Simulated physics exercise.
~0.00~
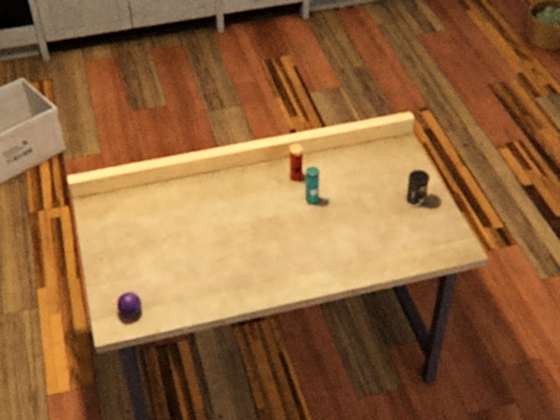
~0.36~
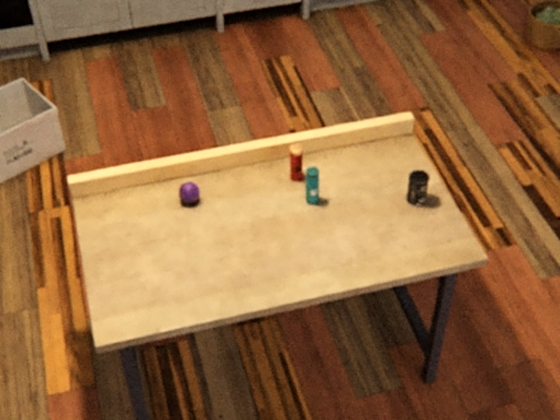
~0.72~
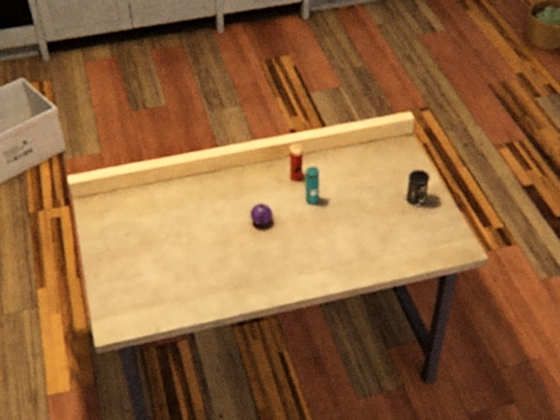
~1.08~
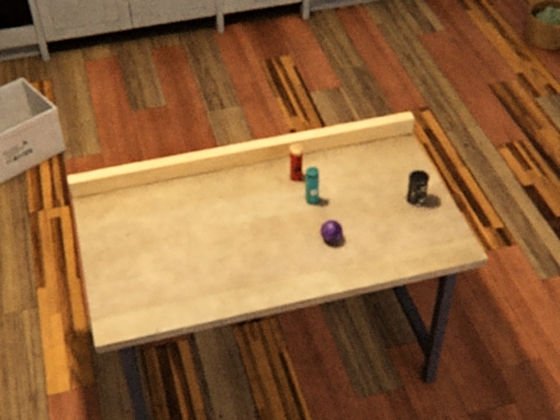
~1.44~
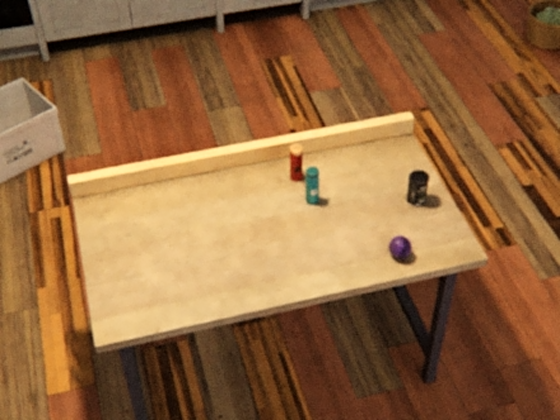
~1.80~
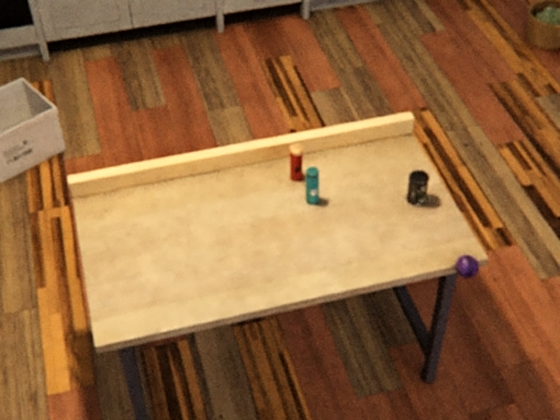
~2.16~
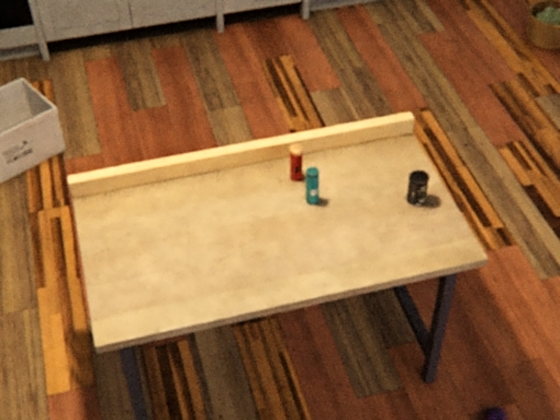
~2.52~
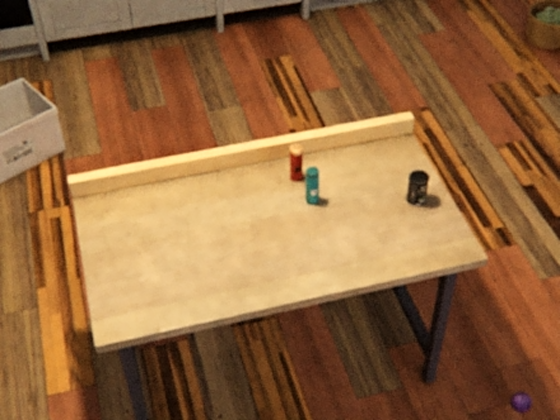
A purple ball rolls up the table, then right past three items and falls off.
